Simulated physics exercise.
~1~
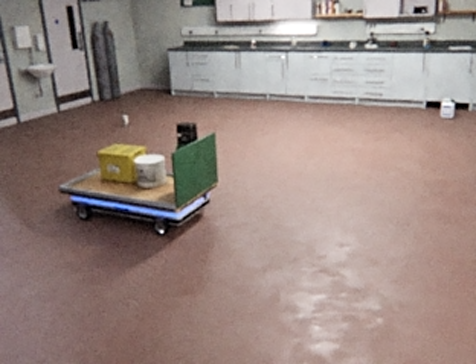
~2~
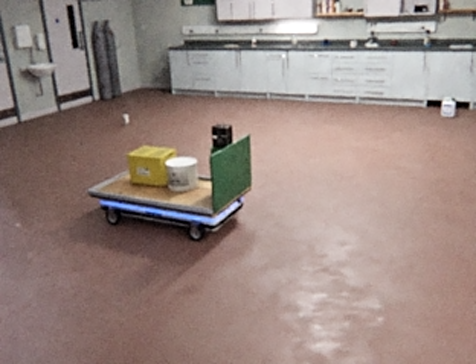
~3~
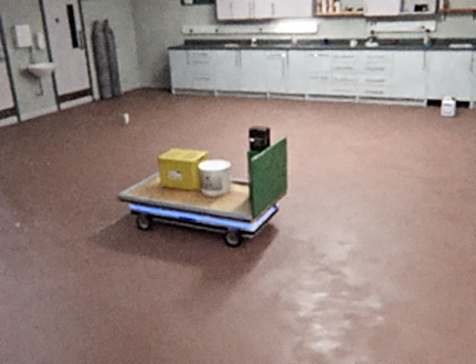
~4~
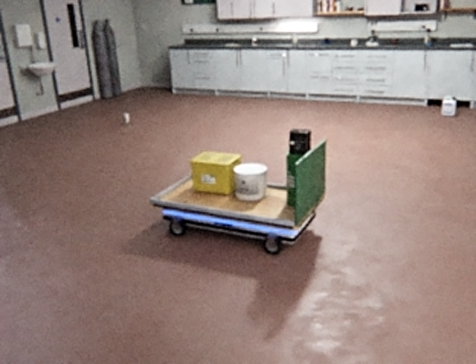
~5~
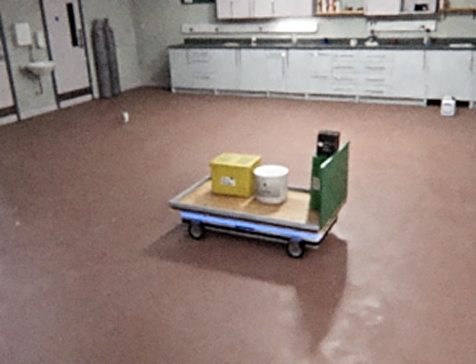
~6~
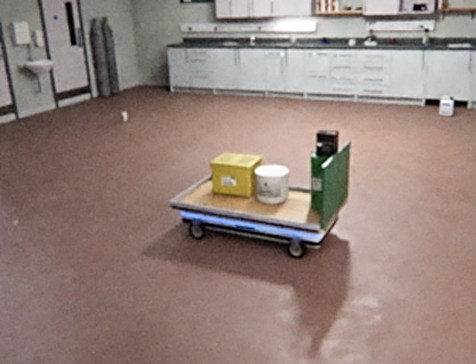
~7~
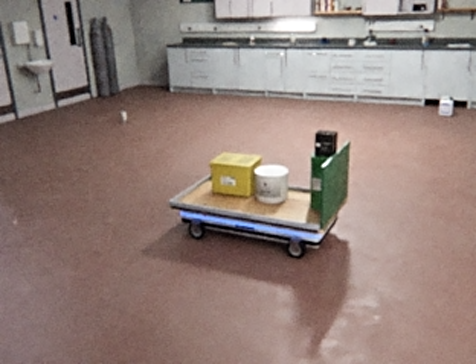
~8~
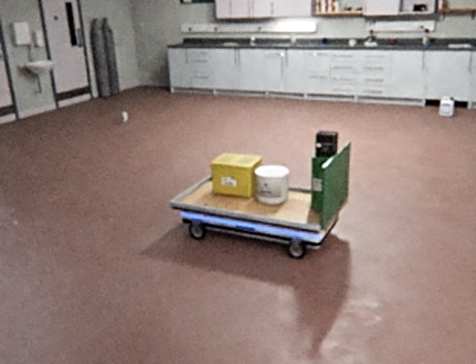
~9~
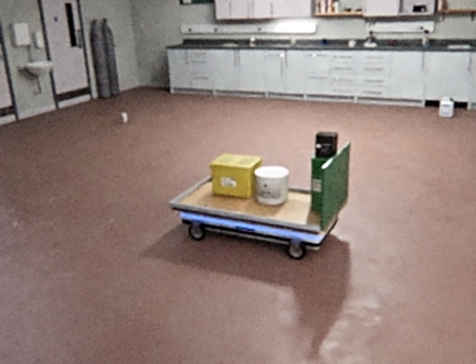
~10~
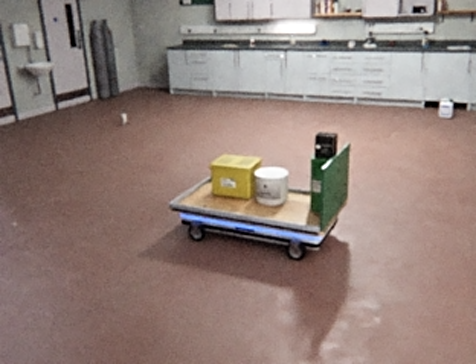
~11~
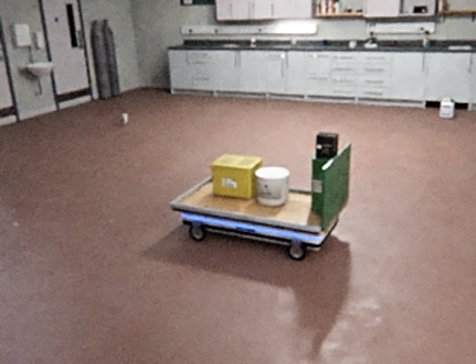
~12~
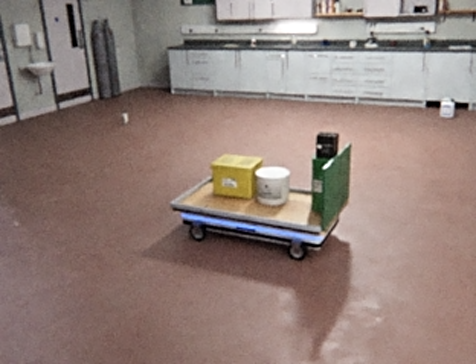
The footage shows a flat cart with a tall green board at its right end rolling right across a reddish-brown floor, carrying a yellow tote, a white pail and a dark item beside the board. It comes to a stop and stays there, its load still upright and in place.
